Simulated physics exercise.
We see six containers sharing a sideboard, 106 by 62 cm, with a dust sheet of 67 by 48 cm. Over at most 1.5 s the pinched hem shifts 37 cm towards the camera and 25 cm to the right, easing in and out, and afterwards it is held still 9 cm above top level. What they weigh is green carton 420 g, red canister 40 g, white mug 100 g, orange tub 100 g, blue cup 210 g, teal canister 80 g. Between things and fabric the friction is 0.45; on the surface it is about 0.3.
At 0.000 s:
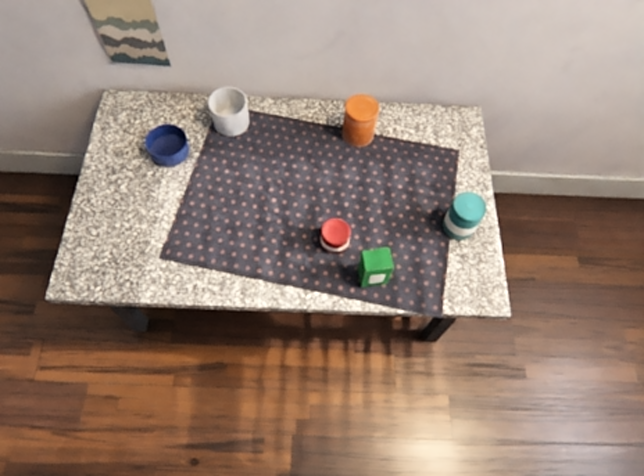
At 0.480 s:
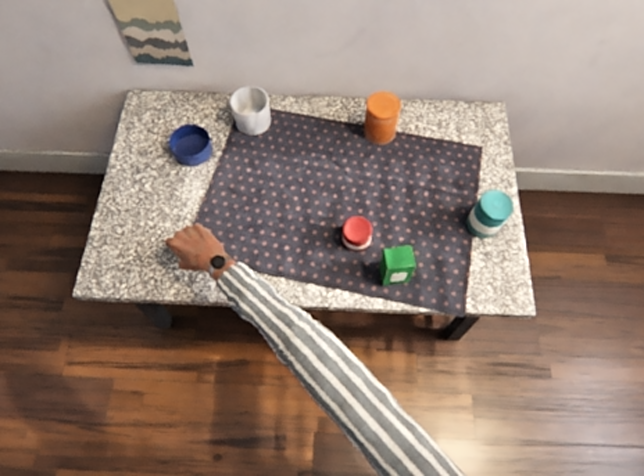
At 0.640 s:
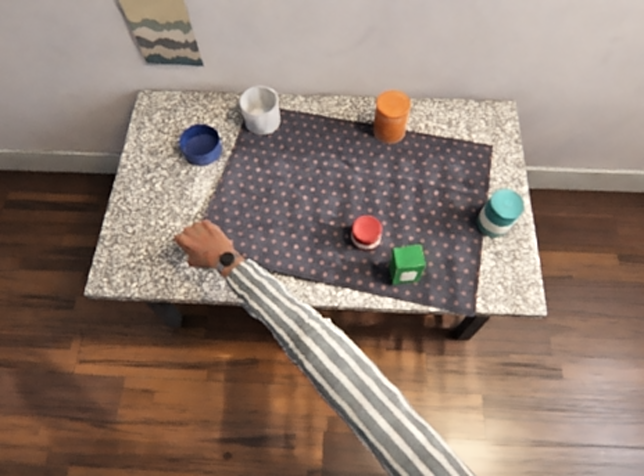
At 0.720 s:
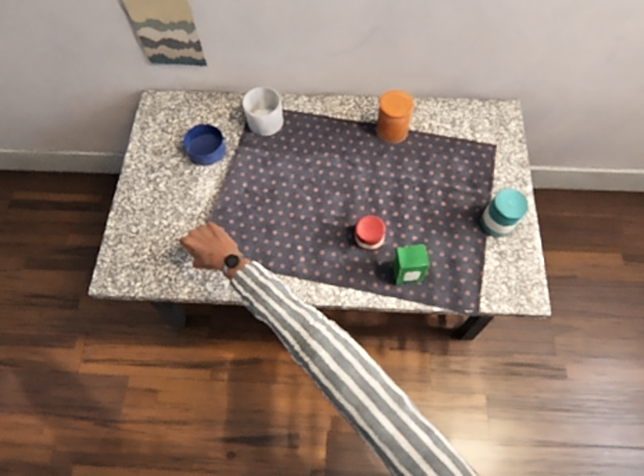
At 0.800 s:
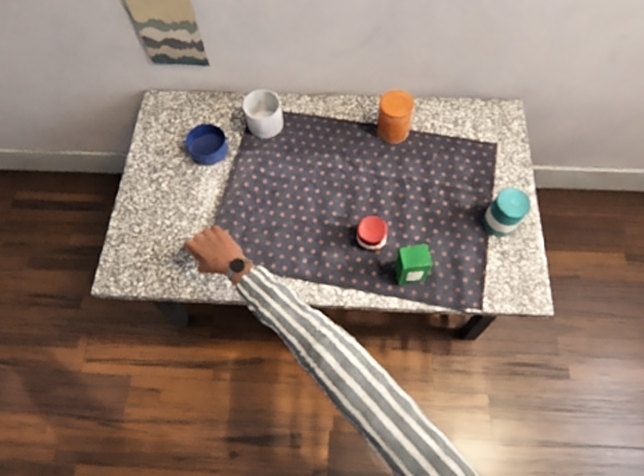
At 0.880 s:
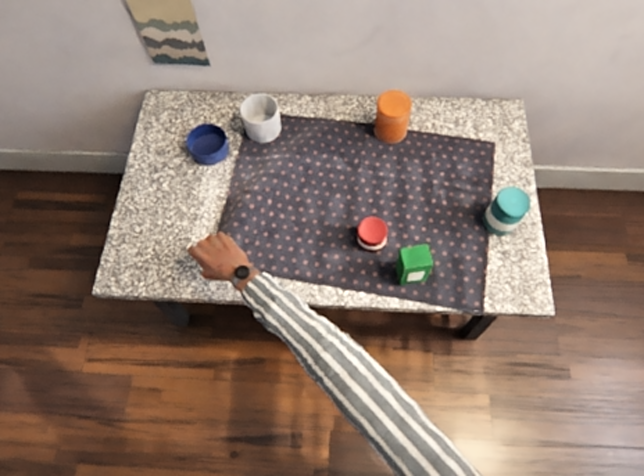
A hand in a striped sleeve reaches in, pinches a dark patterned cloth's near-left corner and shifts it slightly right among six containers.
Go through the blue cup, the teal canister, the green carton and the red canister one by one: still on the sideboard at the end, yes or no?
Blue cup - yes; teal canister - yes; green carton - yes; red canister - yes.
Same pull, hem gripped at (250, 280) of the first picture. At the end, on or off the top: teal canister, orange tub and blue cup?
Afterwards teal canister is still on top, orange tub is still on top and blue cup is still on top.
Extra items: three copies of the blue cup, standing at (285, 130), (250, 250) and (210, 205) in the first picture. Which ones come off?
By position: Off, off, off.
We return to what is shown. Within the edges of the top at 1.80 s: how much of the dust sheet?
Near 75 in a hundred.
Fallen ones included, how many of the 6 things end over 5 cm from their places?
Counted result: 3.
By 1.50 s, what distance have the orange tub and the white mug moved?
The orange tub is about 15 cm off and the white mug about 25 cm.
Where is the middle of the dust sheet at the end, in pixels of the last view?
I'd point to about (324, 271).
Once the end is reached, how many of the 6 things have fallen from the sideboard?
My count is 0.
After 1.2 s, 100 % of the dust sheet is still over the top; red canister 3 cm off its start, green carton 2 cm off its start, white mug 13 cm off its start.
After 1.5 s, 90 % of the dust sheet is still over the top; red canister 7 cm off its start, green carton 3 cm off its start, teal canister 1 cm off its start.
After 1.8 s, 75 % of the dust sheet is still over the top; red canister 12 cm off its start at (366, 273), green carton 4 cm off its start at (426, 271), teal canister 1 cm off its start at (508, 198).
After 2.1 s, 70 % of the dust sheet is still over the top; red canister 13 cm off its start, green carton 4 cm off its start, teal canister 1 cm off its start.
After 3.7 s, 70 % of the dust sheet is still over the top; red canister 13 cm off its start at (367, 281), green carton 4 cm off its start at (428, 271), teal canister 1 cm off its start at (508, 198), blue cup 0 cm off its start at (206, 140).
